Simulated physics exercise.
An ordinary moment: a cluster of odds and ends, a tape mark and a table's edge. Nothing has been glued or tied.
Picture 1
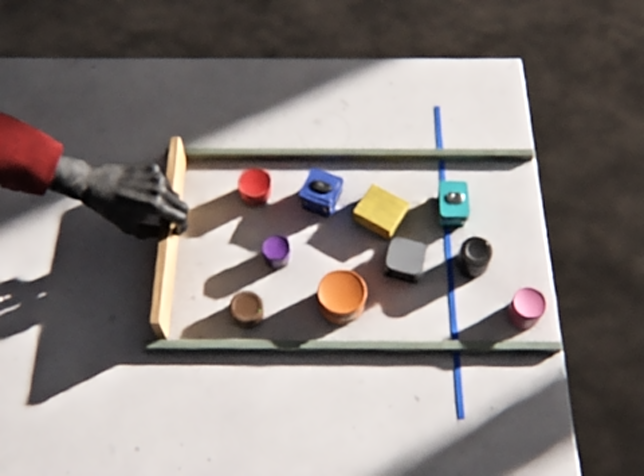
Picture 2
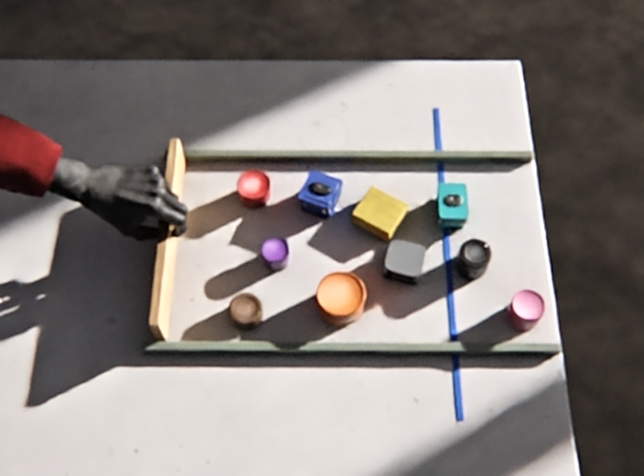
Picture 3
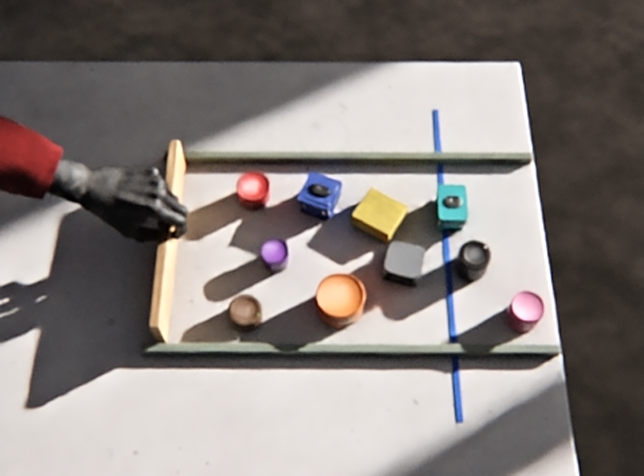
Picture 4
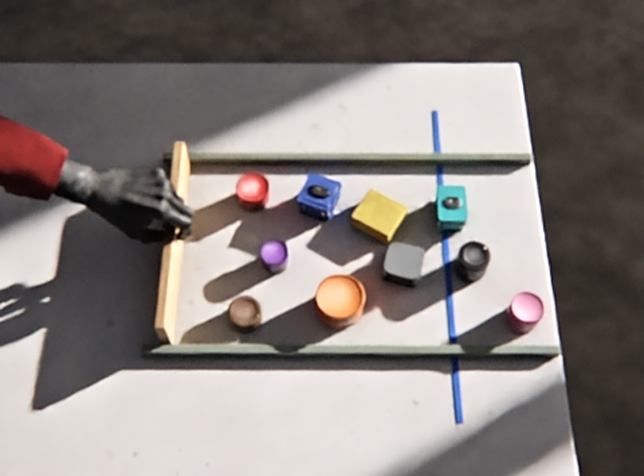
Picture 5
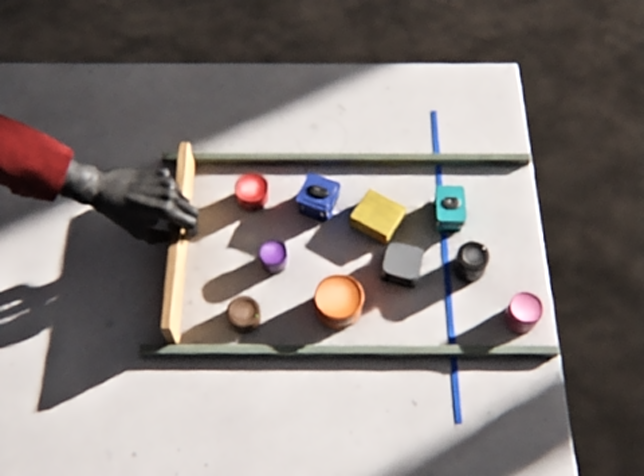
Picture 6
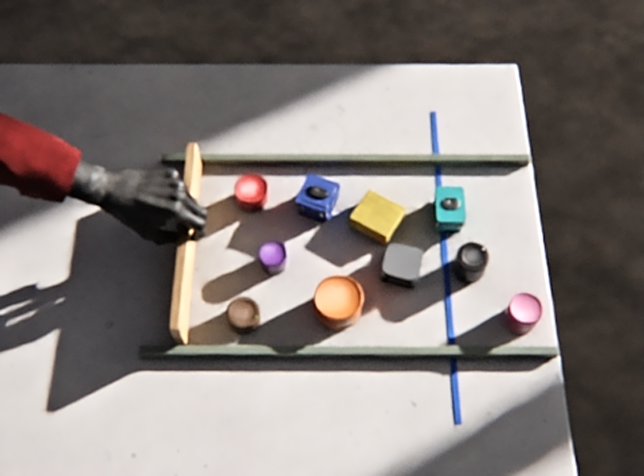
Dark hand in a red sleeve easing a wooden board slightly right between two rails, toward scattered small blocks and pots.
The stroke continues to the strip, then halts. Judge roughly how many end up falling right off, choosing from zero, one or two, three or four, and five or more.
Honestly, the push sends none of them over the end.
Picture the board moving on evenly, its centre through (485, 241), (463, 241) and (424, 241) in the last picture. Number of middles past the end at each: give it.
The counts: 1, 1 and 0.
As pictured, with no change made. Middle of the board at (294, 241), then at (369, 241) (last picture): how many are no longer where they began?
It comes to 6 for the first spot, 8 for the other.
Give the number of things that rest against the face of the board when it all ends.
Looks like 5 of them, all told.
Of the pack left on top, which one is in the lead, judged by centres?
The answer is the pink tub.
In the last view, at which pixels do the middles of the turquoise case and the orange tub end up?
You'll find the turquoise case at roughly (492, 198) and the orange tub at roughly (508, 316).
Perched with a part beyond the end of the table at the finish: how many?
The total here is 1.
Early on, none off yet; pink tub at rest near (523, 314); black lid at rest near (471, 263); turquoise case at rest near (449, 210).
A while later, none off yet; pink tub at rest near (523, 314); black lid at rest near (471, 263); turquoise case moving near (453, 211).
Further along, none off yet; pink tub at rest near (523, 314); black lid moving near (482, 267); turquoise case travelled a little near (464, 208).
Finally, the number that fall off is zero.
